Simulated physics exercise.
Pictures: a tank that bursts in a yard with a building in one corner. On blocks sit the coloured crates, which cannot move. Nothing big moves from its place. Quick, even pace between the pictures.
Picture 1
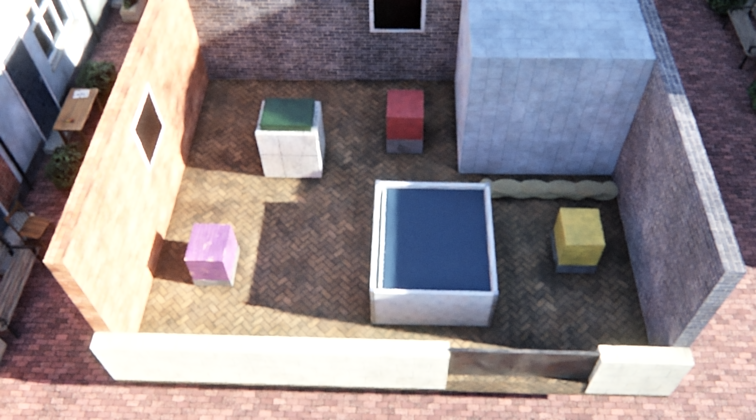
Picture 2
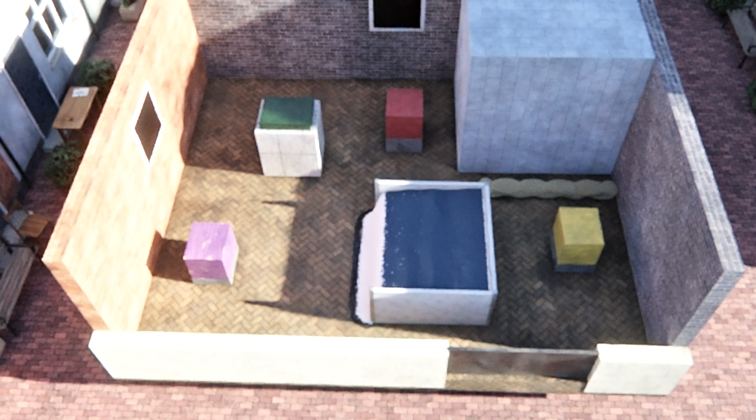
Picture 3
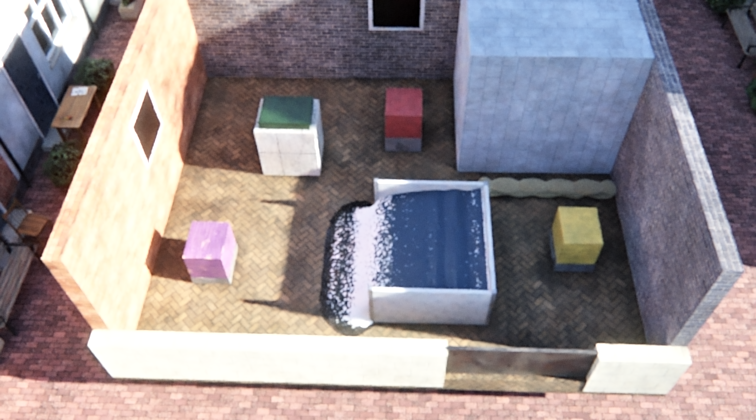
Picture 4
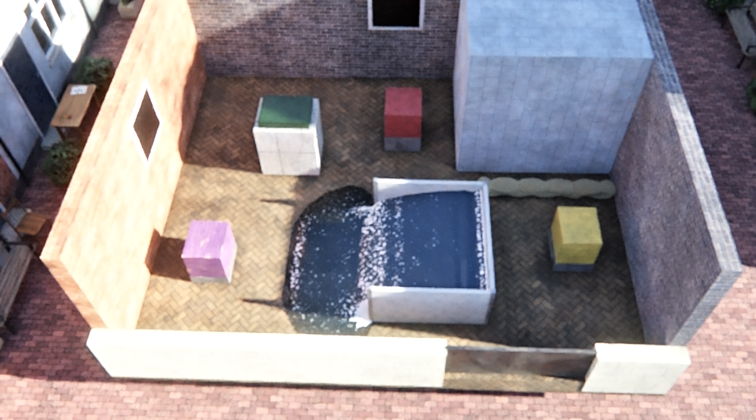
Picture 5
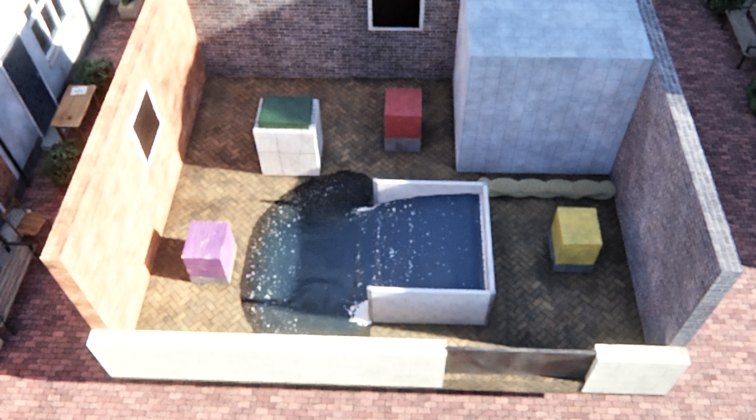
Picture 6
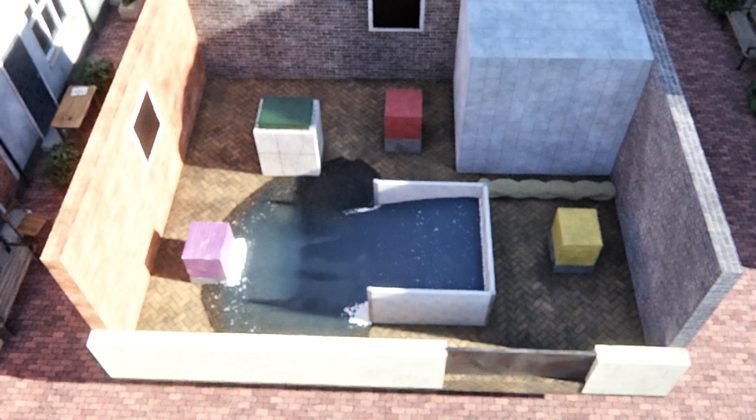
Dark blue water bursts through the left side of a white-walled tank in a brick-paved, walled yard, seen from a fixed high viewpoint. Purple, red and yellow crates sit on blocks around it, with a green-topped white block behind and a big pale building at the back right. The water pours out foaming, fans leftward across the paving, and reaches the purple crate's block.
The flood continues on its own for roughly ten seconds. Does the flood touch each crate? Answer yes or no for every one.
Purple crate: Yes; yellow crate: No; red crate: No.
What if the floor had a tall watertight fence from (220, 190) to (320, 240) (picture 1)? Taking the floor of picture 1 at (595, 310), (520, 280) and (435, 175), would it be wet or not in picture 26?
As listed: Not flooded, dry, clear.
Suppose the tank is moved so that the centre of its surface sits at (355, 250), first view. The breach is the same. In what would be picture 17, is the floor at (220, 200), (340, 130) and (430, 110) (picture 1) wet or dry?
As listed: Awash, free of water, dry.
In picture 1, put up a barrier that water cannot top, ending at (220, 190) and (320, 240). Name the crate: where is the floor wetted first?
I'd pick the purple-painted one.
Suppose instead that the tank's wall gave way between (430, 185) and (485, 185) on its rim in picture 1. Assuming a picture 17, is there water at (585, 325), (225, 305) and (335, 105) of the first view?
Obs. 1: Moisture-free; obs. 2: Moisture-free; obs. 3: Sodden.
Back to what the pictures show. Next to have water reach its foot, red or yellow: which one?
That would be the one in red.
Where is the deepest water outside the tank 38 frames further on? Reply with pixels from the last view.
My estimate is about (186, 154).
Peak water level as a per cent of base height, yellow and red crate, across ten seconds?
Some 30 and 50 % respectively.
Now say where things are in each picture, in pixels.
The first picture shows still water in the water tank at (433, 238).
In the second picture, the front is at a hidden place, out from the gap at (377, 257).
In the third picture, water pours out at (376, 257) and has run to (357, 206).
In the fourth picture, the front is at (329, 197), out from the gap at (376, 257).
In the fifth picture, water pours out at (376, 258) and has run to (267, 216).
In the sixth picture, water pours out at (376, 259) and has run to a hidden place.
A moment on, water covers 35 % of the floor; the purple crate water round its plinth, the yellow crate not reached, the red crate not reached.
Next, water covers 45 % of the floor; the purple crate water round its plinth, the yellow crate not reached, the red crate not reached.
Then, water covers 50 % of the floor; the purple crate water round its plinth, the yellow crate not reached, the red crate not reached.
Later, water covers 80 % of the floor; the purple crate water round its plinth, the yellow crate not reached, the red crate water round its plinth.
In the end, water covers 95 % of the floor; the purple crate was topped, the yellow crate stayed above the water, the red crate stayed above the water.
